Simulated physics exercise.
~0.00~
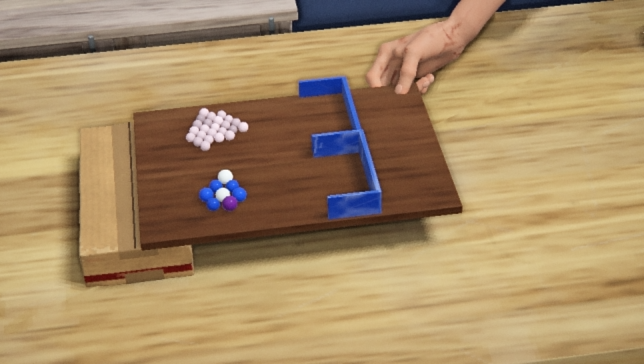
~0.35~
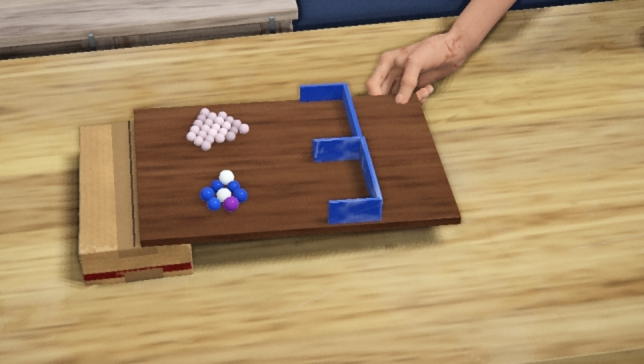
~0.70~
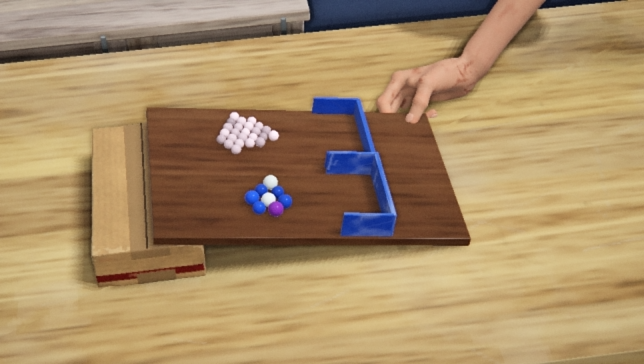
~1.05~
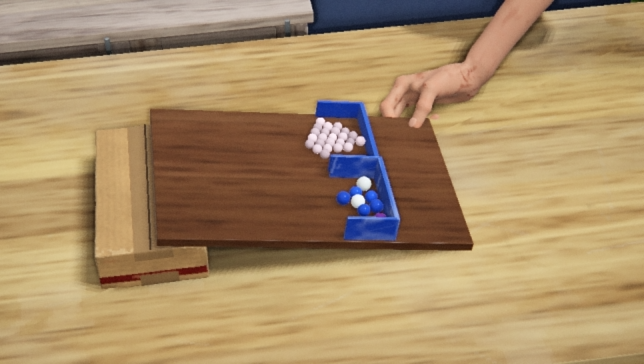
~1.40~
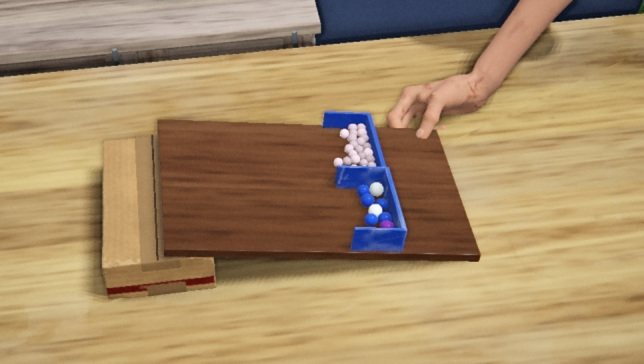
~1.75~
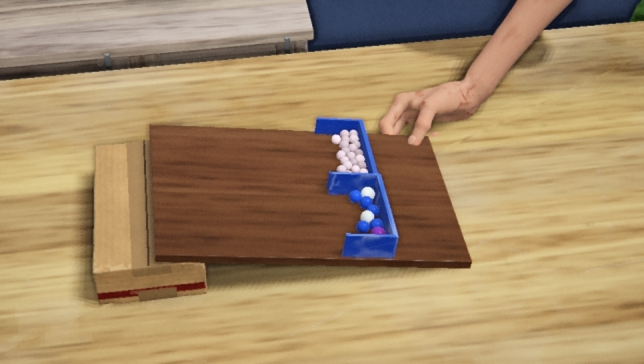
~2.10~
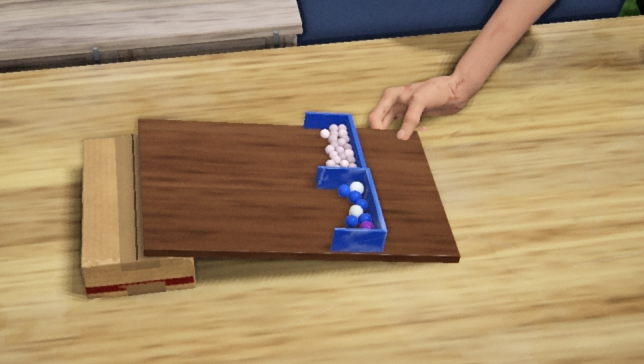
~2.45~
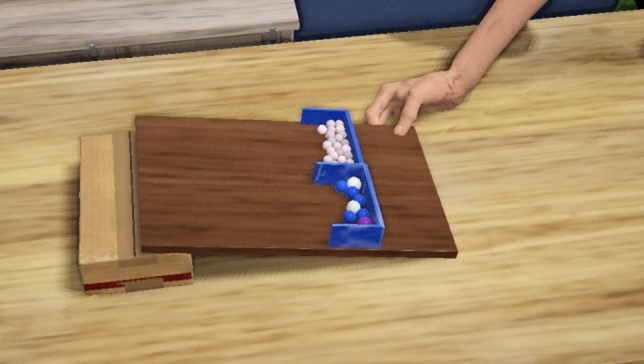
Two clusters of small balls slide right down a tilting brown board into blue barriers.
